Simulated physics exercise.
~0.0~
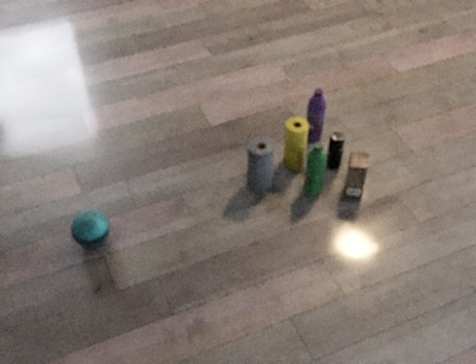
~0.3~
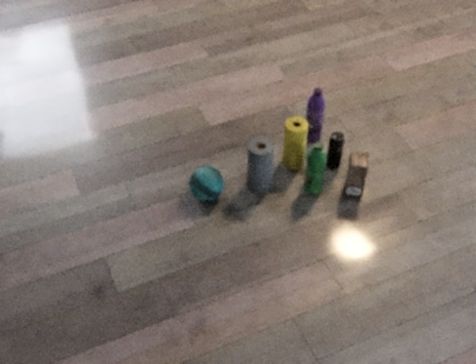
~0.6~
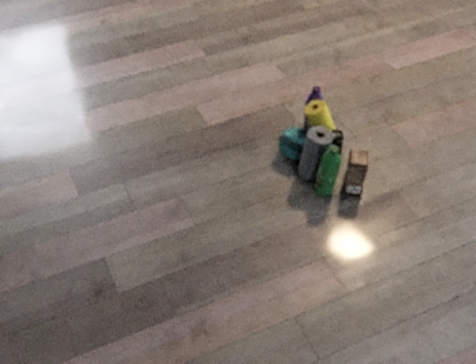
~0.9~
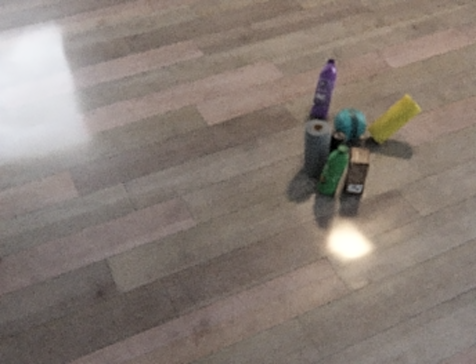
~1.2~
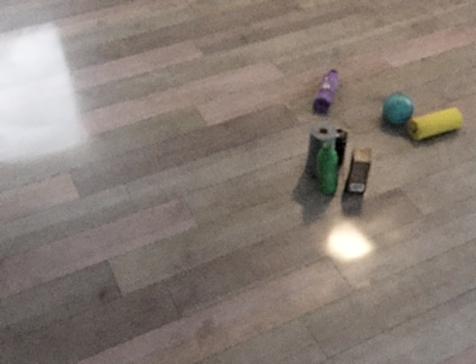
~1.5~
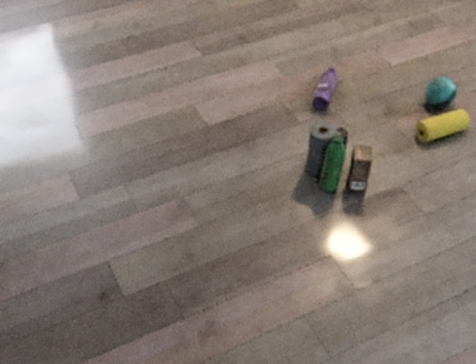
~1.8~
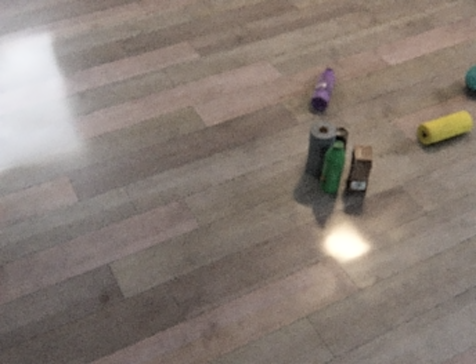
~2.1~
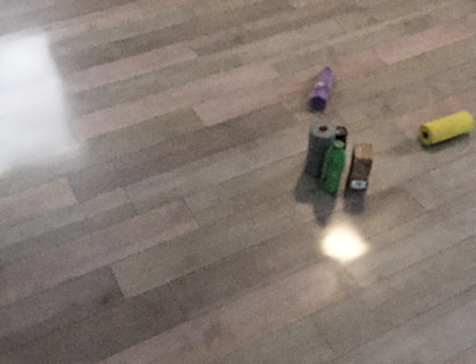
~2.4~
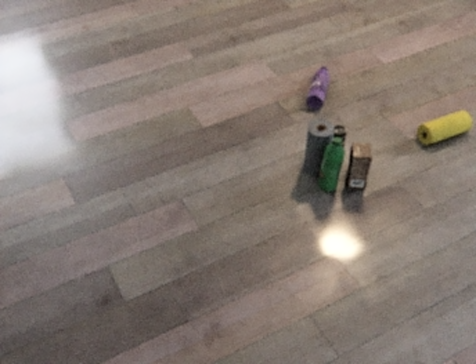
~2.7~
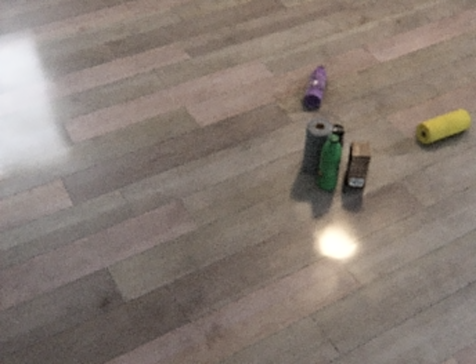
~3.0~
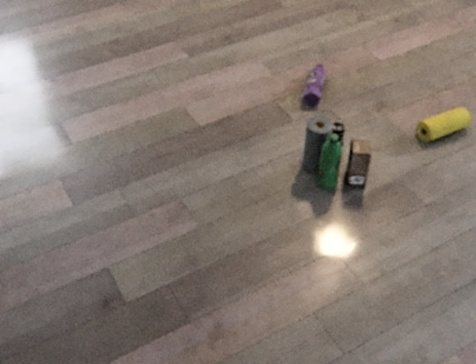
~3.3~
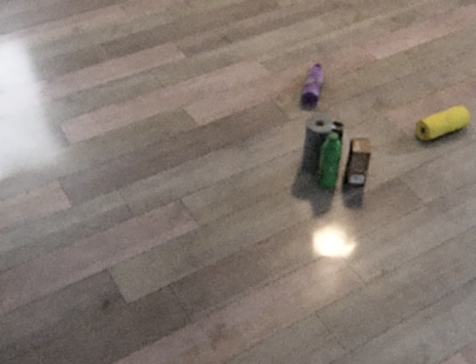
On a wood-plank floor, a turquoise ball rolls rightward into a cluster of upright objects, toppling a purple bottle and a yellow roll and nudging a grey roll and green bottle, then rolls out of view at right, leaving the grey roll, green bottle, black can and brown carton standing.
